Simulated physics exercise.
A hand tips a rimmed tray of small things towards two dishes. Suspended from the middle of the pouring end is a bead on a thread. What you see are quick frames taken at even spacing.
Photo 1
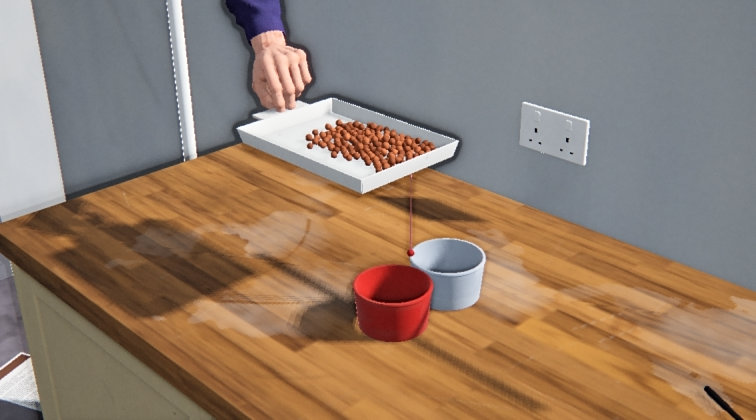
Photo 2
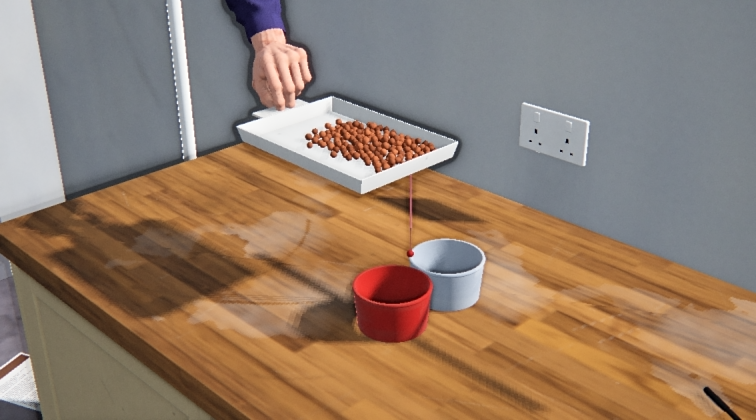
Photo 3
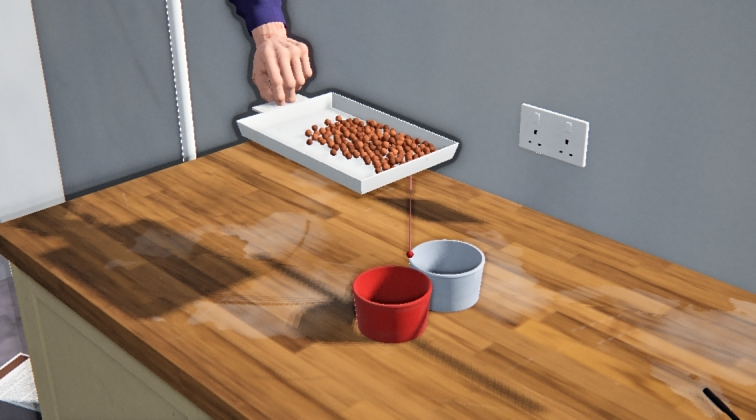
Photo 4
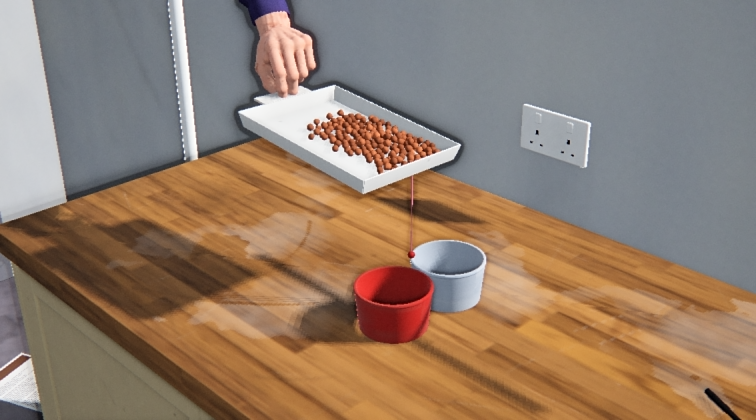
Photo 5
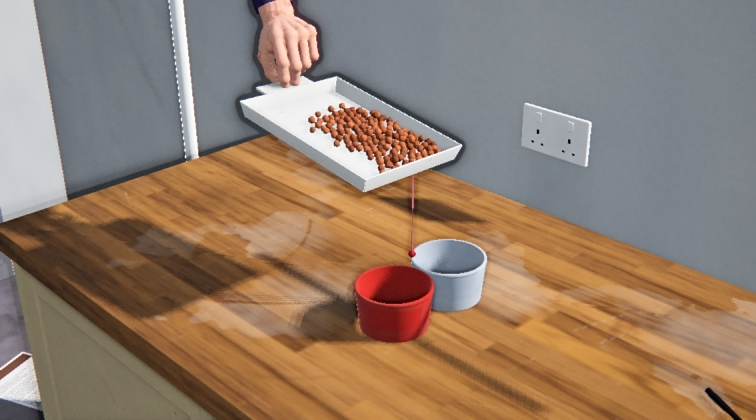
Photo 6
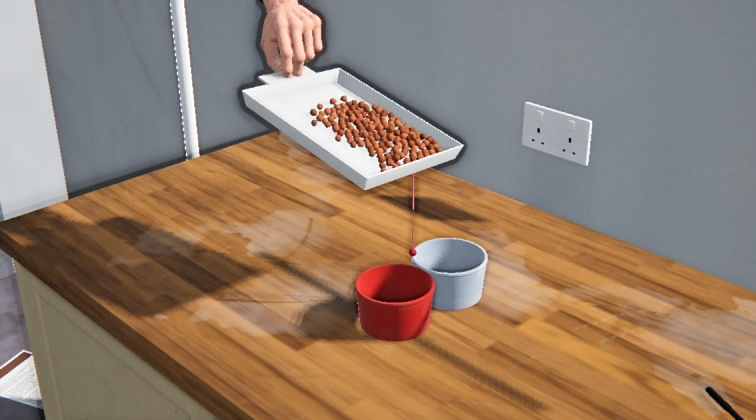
At first, a hand holds a white rimmed tray of small reddish-brown pellets almost flat above a red dish and a pale blue-grey one, a red bead hanging from its front edge. Then the hand gradually lifts the back of the tray, steepening its slope, and the pellets shift slightly towards the lower edge.
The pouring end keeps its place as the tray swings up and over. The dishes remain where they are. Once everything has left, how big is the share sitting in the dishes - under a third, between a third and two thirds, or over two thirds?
The share in the dishes is between a third and two thirds.
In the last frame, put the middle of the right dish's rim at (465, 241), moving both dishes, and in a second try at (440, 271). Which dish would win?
In turn: The dish on the right-hand side, then the dish on the right-hand side.
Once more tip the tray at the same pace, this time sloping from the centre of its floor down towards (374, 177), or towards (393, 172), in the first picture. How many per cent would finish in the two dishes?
The first try would leave around 60 per cent there, the second around 50 per cent.
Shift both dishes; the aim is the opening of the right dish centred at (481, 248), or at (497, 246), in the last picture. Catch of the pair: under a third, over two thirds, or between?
Taking the two places in turn, the answer is over two thirds and then more than two thirds.
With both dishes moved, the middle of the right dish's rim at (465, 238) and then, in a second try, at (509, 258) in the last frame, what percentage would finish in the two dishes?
Roughly 30 % and 60 %.
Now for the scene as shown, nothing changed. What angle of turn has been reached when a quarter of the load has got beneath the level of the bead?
It sits at roughly 105°.
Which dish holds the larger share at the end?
The victory goes to the right.
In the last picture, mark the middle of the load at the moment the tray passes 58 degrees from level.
The middle of the pieces lands at roughly (415, 129).
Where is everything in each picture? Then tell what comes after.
The first picture shows corners of the pouring end at (362, 177) and (453, 141), level; middle of the load at (375, 144), clay pellets; left dish at (421, 314); right dish at (475, 284); bead on its thread at (411, 253).
The second picture shows corners of the pouring end at (362, 178) and (452, 142), level; middle of the load at (375, 144).
The third picture shows corners of the pouring end at (362, 178) and (453, 143), tipped barely, lowest at the right corner; middle of the load at (375, 142).
The fourth picture shows corners of the pouring end at (364, 178) and (455, 144), tipped a little, lowest at the right corner; middle of the load at (377, 140).
The fifth picture shows corners of the pouring end at (366, 177) and (456, 145), tipped a little, lowest at the right corner; middle of the load at (378, 136).
The sixth picture shows corners of the pouring end at (368, 175) and (458, 144), tipped a little, lowest at the right corner; middle of the load at (379, 131); left dish at (422, 314); right dish at (476, 284).
Soon after the last picture, tray tipped steeply; nearly all on the tray; a stray few outside both; a stray few in the air.
A little later, tray tipped right over; nearly all on the tray; a stray few in the right dish; a stray few outside both; a small part in the air.
Later still, tray tipped past a quarter turn; a stray few in the left dish; about half in the right dish; about half outside both.
At rest, tray tipped past a quarter turn; a stray few in the left dish; about half in the right dish; about half outside both.
